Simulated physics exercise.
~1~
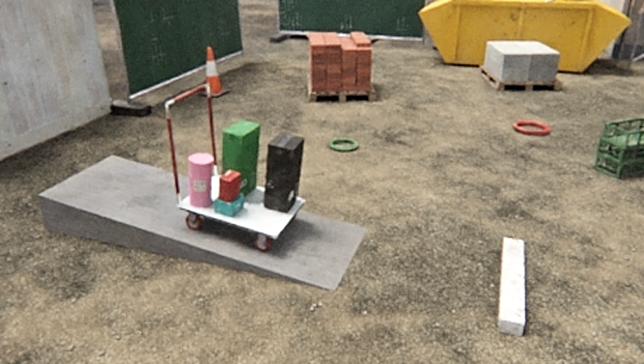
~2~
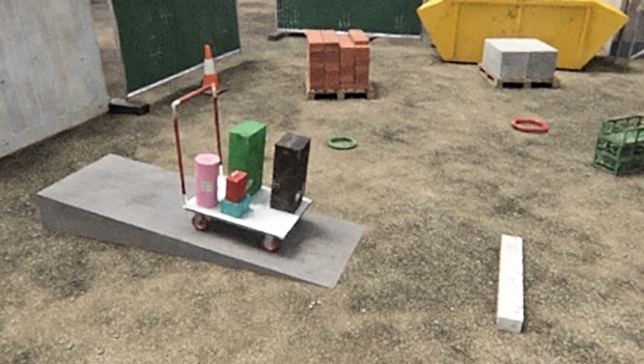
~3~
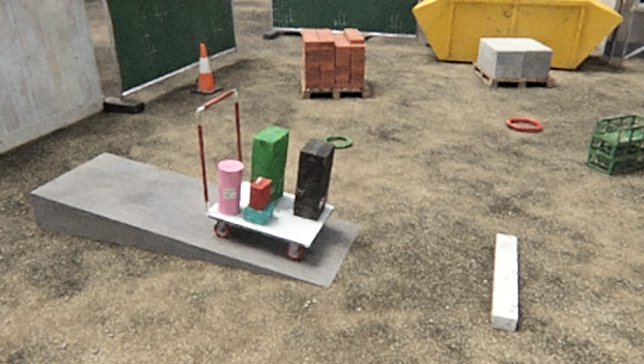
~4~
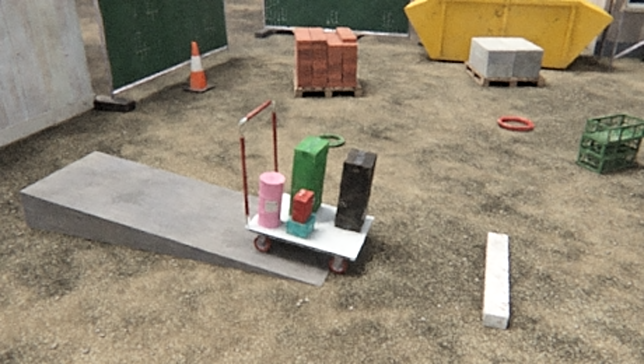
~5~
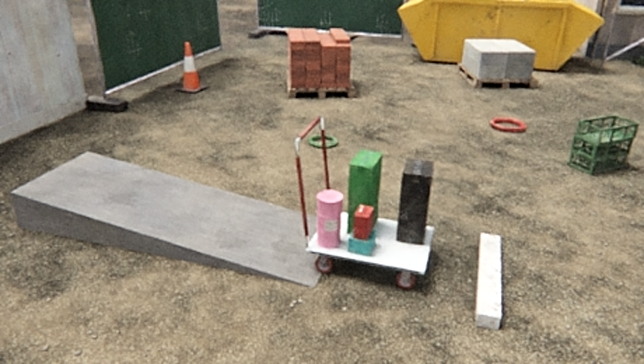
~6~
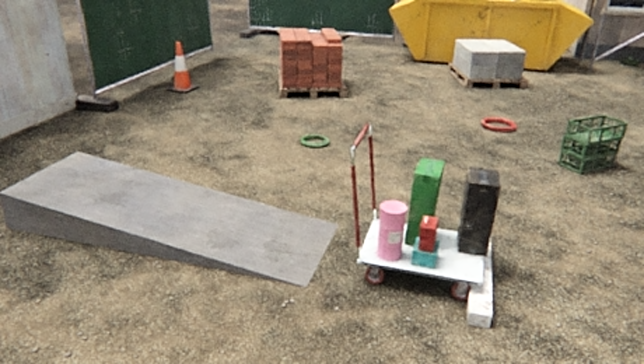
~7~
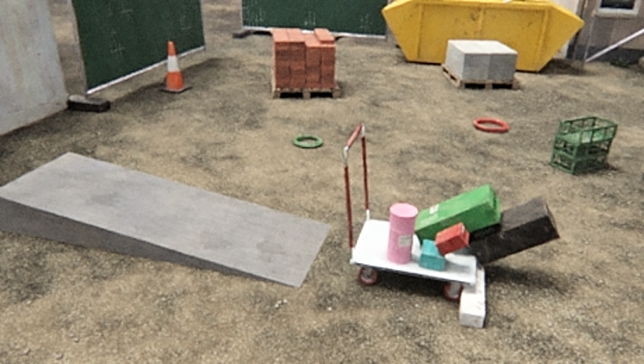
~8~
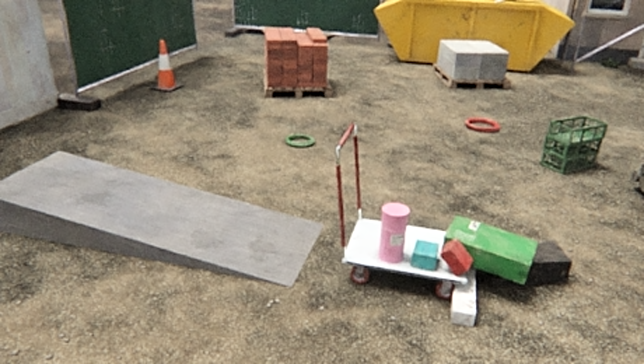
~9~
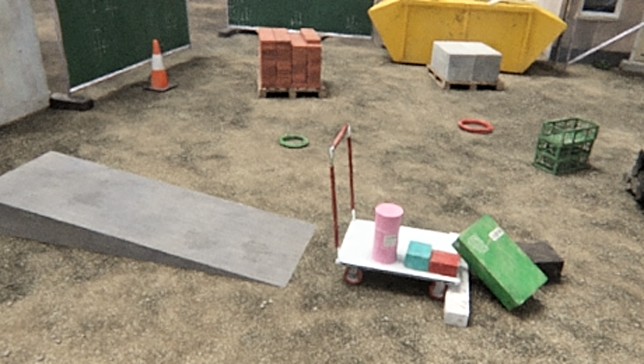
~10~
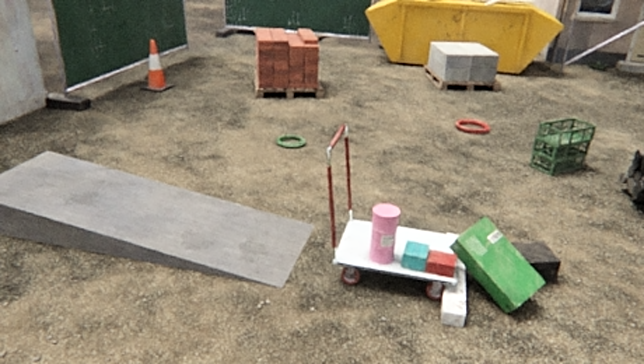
A grey ramp lies at the left of a gravel yard, seen from slightly above, with a yellow skip, stacked bricks and a traffic cone behind. A white trolley with a red handle carries a pink canister, a tall green box, a tall black box, and a small red box above a turquoise one. It rolls right, down the ramp and across the ground, until it stops abruptly at a white kerb. The black and green boxes pitch over the front onto the ground, while the red box tumbles beside the turquoise one. The canister stays upright aboard with both small boxes.
